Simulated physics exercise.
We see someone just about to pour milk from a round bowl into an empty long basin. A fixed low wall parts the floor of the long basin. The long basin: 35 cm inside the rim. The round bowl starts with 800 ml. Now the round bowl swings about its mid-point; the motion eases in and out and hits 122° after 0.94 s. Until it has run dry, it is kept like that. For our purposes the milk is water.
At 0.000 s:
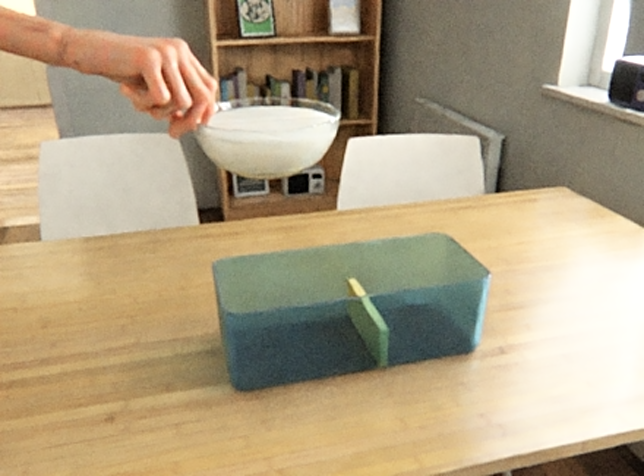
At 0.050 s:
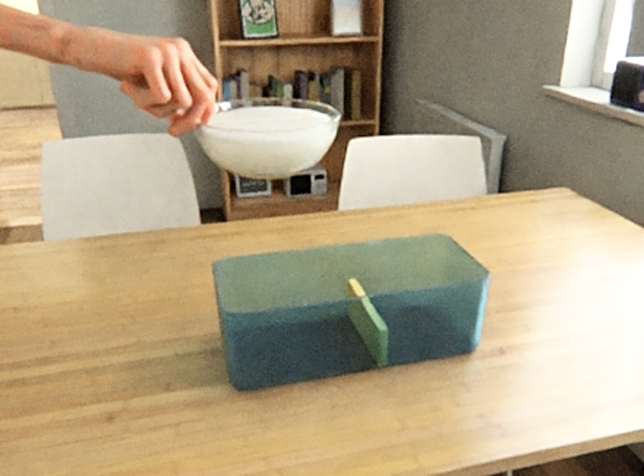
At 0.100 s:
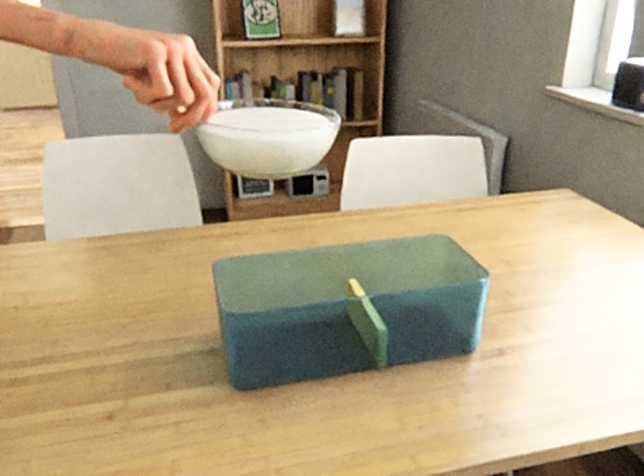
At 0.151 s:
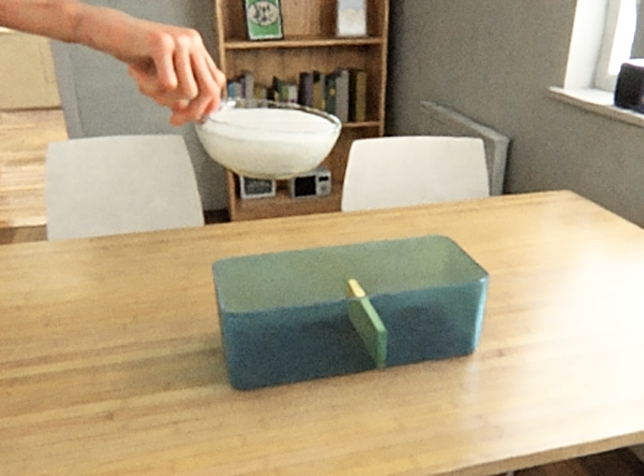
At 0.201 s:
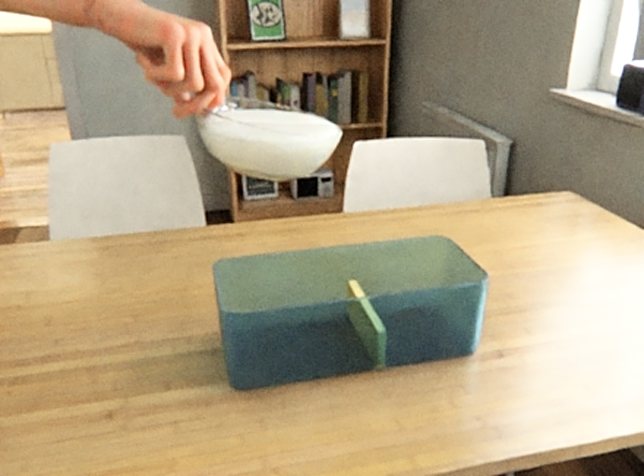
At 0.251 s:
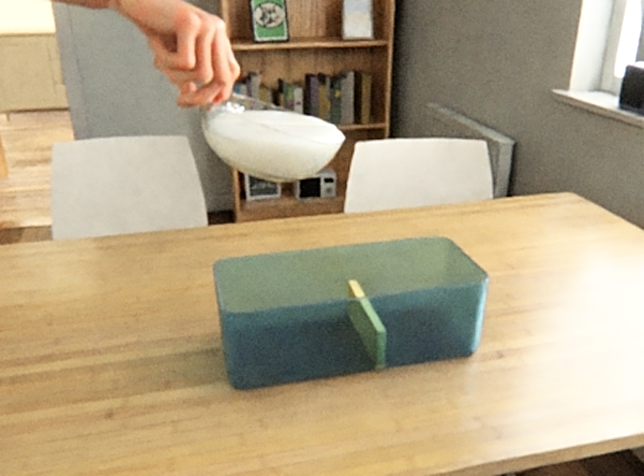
To begin with, a hand holds a clear round bowl of white liquid almost level above an empty blue-green basin with a low divider, on a wooden table. The bowl then tilts gradually, slowly at first and then further, its right side dipping while the hand rises and shifts slightly right.
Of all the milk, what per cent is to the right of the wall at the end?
I would say 64 percent.
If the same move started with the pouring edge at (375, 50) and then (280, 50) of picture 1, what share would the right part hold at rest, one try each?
Near 80 in a hundred on the first go and near 20 in a hundred on the second.
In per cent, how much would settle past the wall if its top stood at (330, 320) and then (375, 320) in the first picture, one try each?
I'd put it at about 80 per cent for the first and about 50 per cent for the second.
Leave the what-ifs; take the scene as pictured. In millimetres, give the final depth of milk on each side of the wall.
Left part about 10 mm deep, right part about 26 mm deep.
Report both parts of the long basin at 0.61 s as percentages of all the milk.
Lab note: Left near 3 %, right near 40.
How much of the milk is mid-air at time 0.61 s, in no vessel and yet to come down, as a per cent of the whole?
46 %.
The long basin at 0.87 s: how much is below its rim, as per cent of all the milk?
Roughly 98 %.
After 0.61 s the tilt is 88° and 10 per cent is still to pour, 3 is left of the wall and 40 right of it.
After 0.87 s the tilt is 120° and 0 per cent is still to pour, 33 is left of the wall and 64 right of it.
After 1.14 s the tilt is 122° and 0 per cent is still to pour, 35 is left of the wall and 63 right of it.
After 1.44 s the tilt is 122° and 0 per cent is still to pour, 35 is left of the wall and 63 right of it.
In the end 35 per cent lies left of the wall, 64 right of it and 2 outside.
